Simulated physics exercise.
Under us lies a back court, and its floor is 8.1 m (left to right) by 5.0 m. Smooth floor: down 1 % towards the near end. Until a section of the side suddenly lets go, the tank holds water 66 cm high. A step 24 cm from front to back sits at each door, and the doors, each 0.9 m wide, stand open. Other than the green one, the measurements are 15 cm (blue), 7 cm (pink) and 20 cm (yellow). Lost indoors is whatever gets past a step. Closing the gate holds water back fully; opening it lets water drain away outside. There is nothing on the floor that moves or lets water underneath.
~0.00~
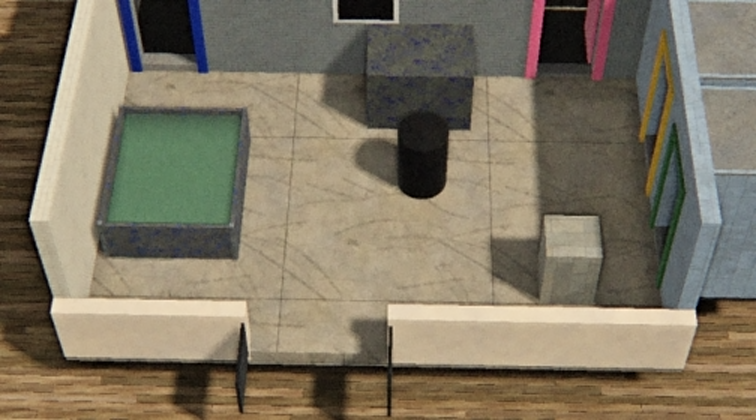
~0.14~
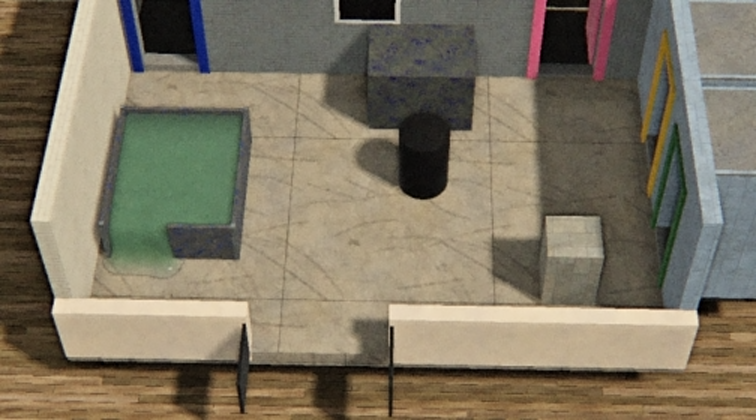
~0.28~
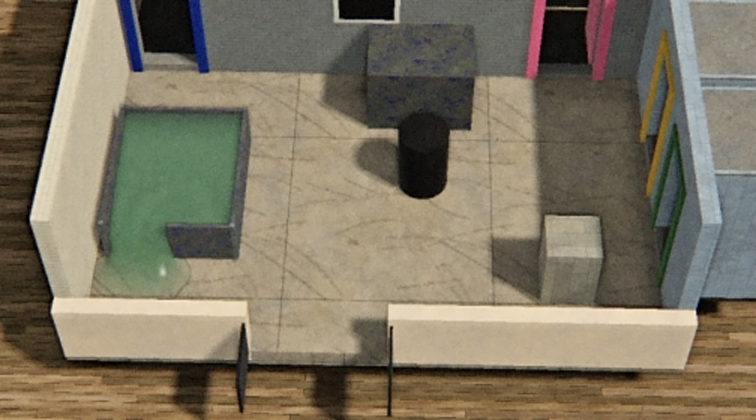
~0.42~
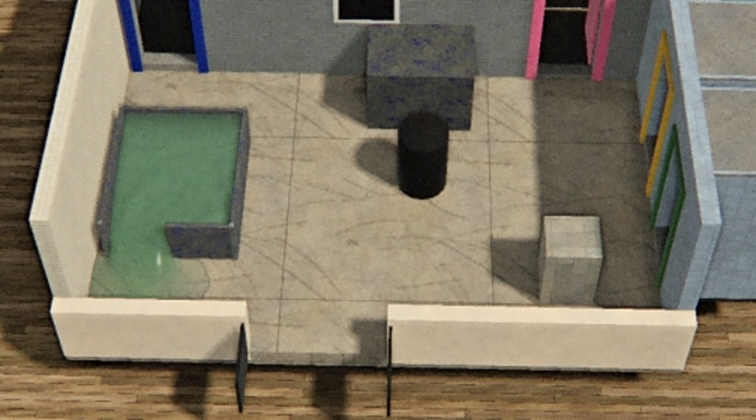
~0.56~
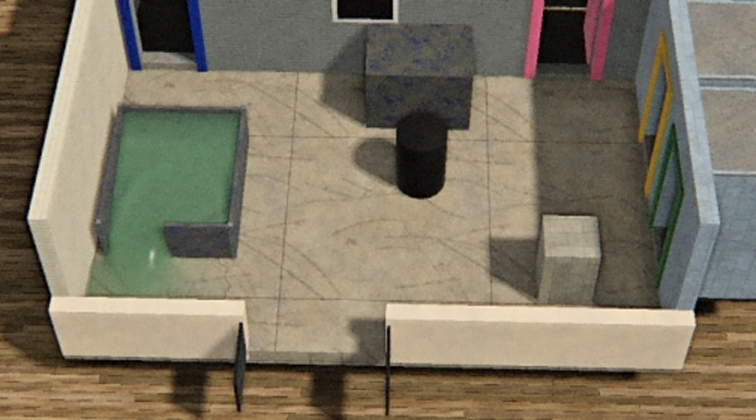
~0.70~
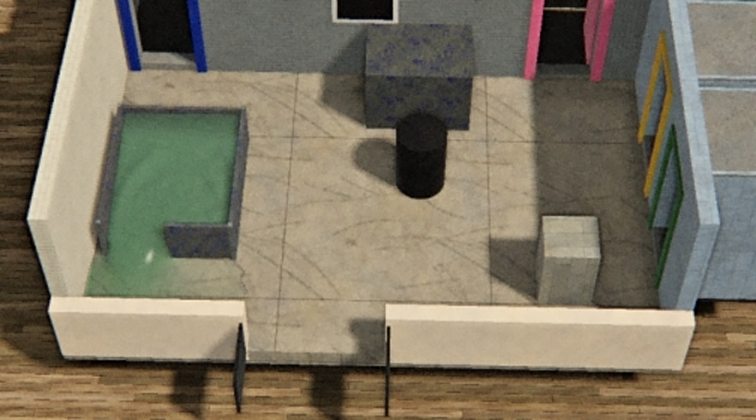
A pale stone-floored back court, enclosed by low cream walls in front, is seen from high above its near side. A grey-rimmed tank of green water stands at left, a black cylinder and mottled dark block near the middle, a pale block at right, with blue, pink, yellow and green doorways around. The tank's front opens at its left, and water pours out, spreading across the near-left floor.
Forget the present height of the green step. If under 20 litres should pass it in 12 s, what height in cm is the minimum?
The minimum is around 7.5 cm.
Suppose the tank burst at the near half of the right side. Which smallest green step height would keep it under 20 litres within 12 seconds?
A minimum of about 17 cm.
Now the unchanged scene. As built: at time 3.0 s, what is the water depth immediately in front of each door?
Lab note, cm: Green 0; blue 0; pink 0; yellow 0.
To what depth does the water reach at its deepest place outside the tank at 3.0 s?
Max depth: Near 36 cm.
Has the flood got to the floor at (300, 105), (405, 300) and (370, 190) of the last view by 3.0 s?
First bone-dry, second wet through, third wet through.
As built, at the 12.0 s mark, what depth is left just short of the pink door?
About 7.5 centimetres deep.
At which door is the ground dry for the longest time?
Door: Pink.
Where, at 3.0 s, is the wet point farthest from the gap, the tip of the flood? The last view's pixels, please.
Around pixel (548, 343).
After 1.4 s water covers 10 % of the floor, deepest (57 cm) near (81, 332); it has not reached the green door.
After 3.0 s water covers 45 % of the floor, deepest (36 cm) near (81, 332); it has not reached the green door.
After 12.0 s water covers 95 % of the floor, deepest (12 cm) near (457, 341); 8 cm at the green door, 9 litres in over its 9 cm step.
At the green door as built, the water arrived by 4.2 s and peaked near 11 cm at 5.4 s.
With a step of 6.5 cm, 31 litres would have come in within the 12 s; with 9 cm, 9 litres. So under 20 litres takes about 7.5 cm.
